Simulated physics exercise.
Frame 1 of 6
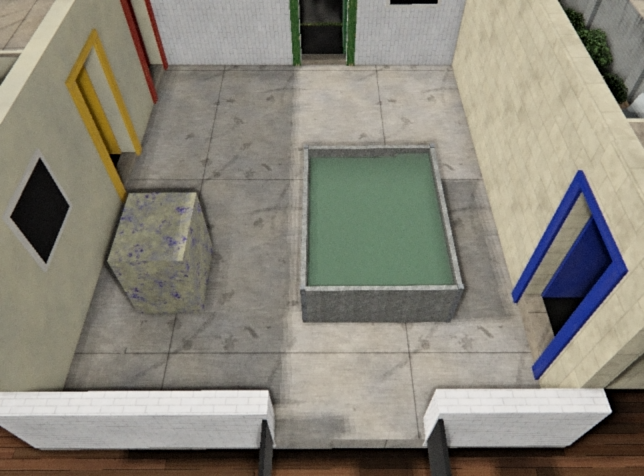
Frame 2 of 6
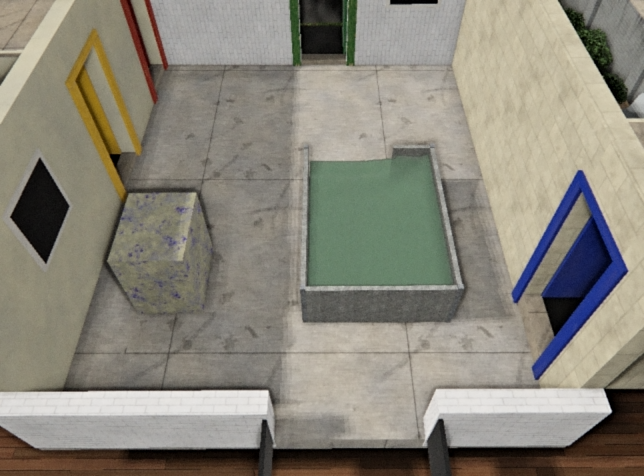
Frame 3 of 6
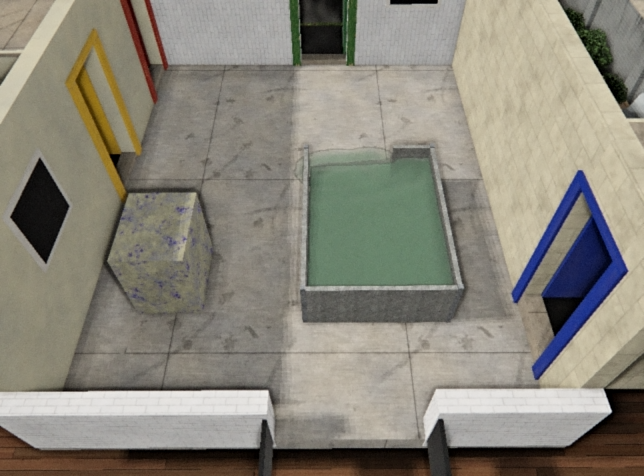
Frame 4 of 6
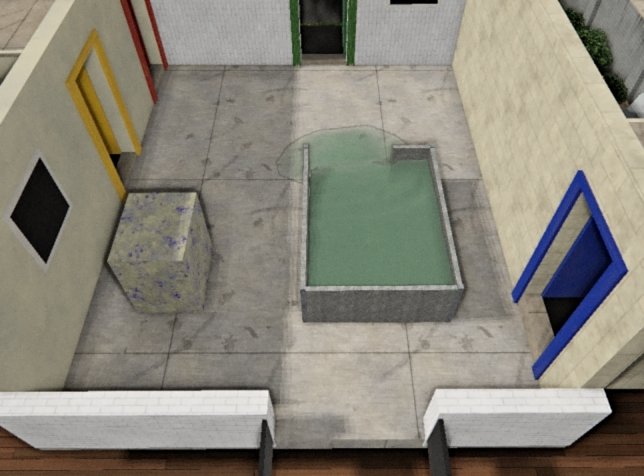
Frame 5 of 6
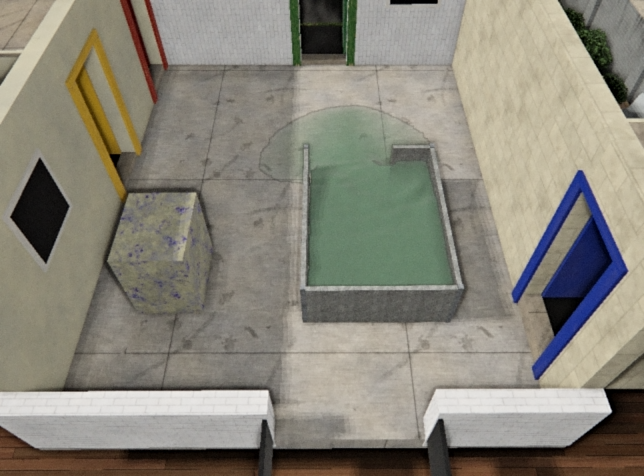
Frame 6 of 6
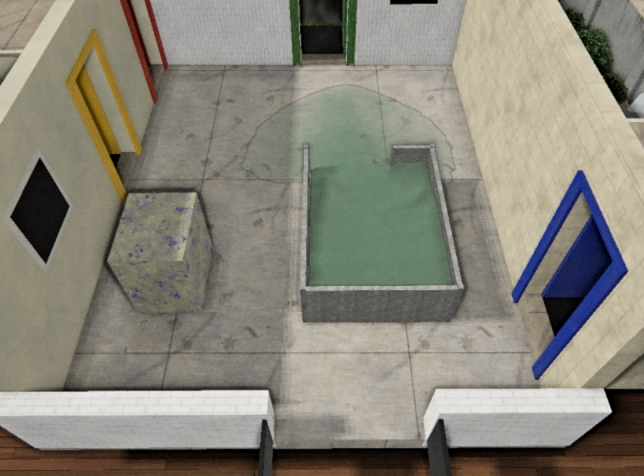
A walled yard with a grey paved floor is seen from above its near end, through a camera that stays still. A low grey tank of green water sits right of centre, a speckled block stands to the left, and yellow, red, green and blue doorways line the walls. Part of the tank's far wall gives way, and water pours out, spreading across the paving in a widening, thinning fan.
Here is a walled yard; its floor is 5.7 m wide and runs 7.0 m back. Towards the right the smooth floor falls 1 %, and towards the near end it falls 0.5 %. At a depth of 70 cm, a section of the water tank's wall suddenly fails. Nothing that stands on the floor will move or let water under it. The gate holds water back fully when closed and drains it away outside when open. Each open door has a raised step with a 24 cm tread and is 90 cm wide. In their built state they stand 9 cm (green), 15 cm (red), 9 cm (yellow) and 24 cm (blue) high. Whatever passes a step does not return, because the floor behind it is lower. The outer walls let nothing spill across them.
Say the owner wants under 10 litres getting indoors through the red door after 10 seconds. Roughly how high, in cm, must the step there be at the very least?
At the very least some 23 cm.
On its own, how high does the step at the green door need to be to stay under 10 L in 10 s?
Green would need about 27 cm on its own.
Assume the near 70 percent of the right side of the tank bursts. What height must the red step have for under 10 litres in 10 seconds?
Some 8.0 cm.
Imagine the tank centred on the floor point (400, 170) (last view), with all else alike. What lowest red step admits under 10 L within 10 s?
Close to 22 cm would do it.
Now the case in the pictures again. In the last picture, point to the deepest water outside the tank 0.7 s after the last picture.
Near (332, 181).
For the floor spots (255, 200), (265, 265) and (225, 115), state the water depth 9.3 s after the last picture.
Roughly 5, 4 and 7 cm, in turn.
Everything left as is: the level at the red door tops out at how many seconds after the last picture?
Approximately 2.4 s.
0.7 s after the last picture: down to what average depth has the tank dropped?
I'd put it at some 47 centimetres on average.
Then, 0.7 s after the last picture water covers 35 % of the floor, deepest (38 cm) near (332, 181); it has not reached the red door.
Then, 2.3 s after the last picture water covers 45 % of the floor, deepest (29 cm) near (175, 69); 25 cm at the red door, 16 litres in over its 15 cm step.
Then, 9.3 s after the last picture water covers 95 % of the floor, deepest (14 cm) near (524, 417); 5 cm at the red door, 55 litres in over its 15 cm step.
At the red door as built, the water peaked near 25 cm, 2.3 s after the last picture.
With a step of 20 cm, 21 litres would have come in within the 10 s; with 27 cm, 4 litres. So under 10 litres takes about 23 cm.
